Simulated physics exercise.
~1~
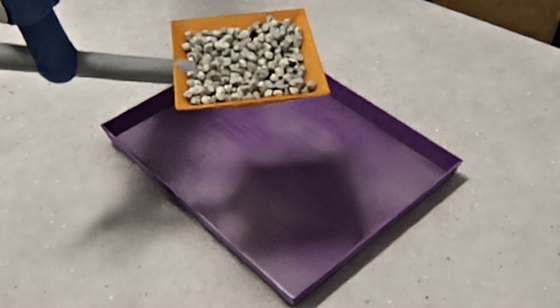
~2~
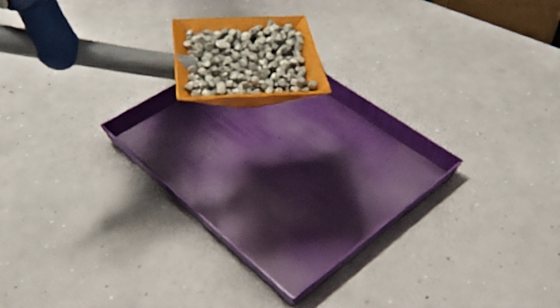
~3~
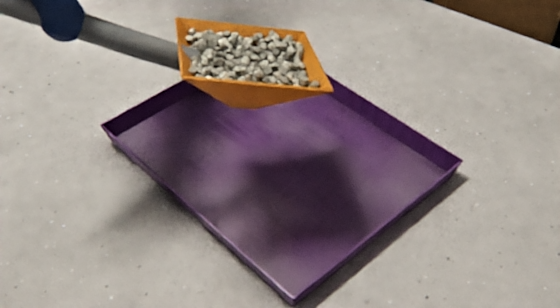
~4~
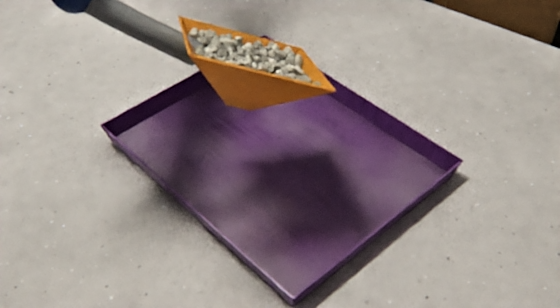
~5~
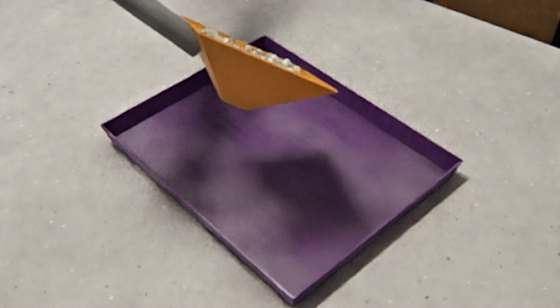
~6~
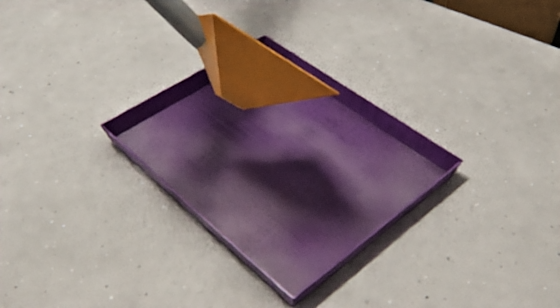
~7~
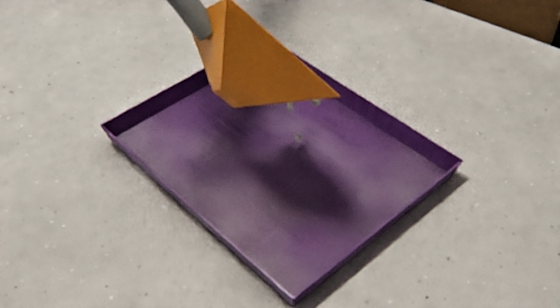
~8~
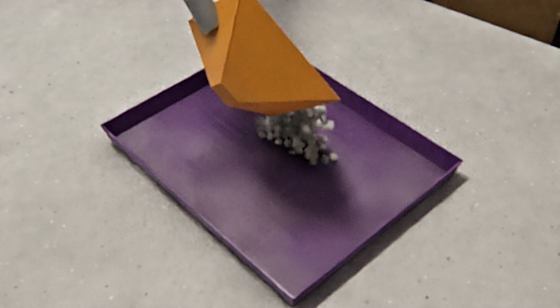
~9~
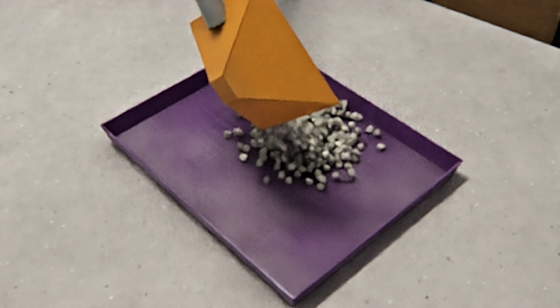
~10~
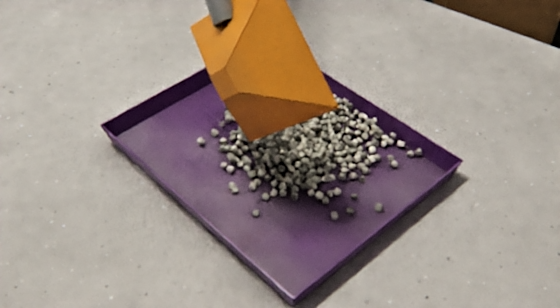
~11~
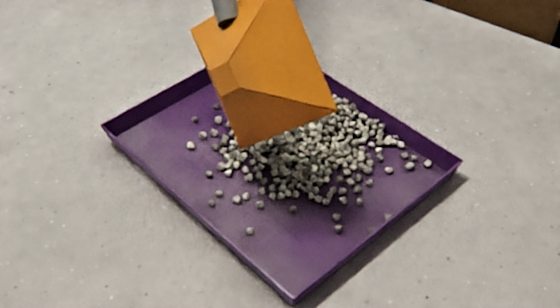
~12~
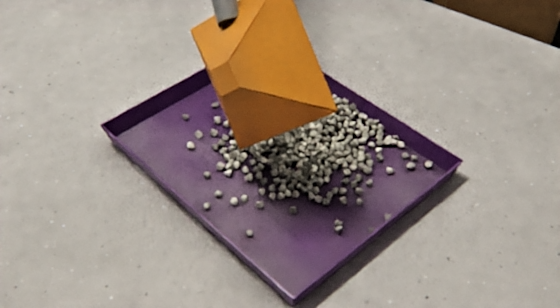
Above a purple tray, an orange scoop tips and drops grey bits into a scattered heap.
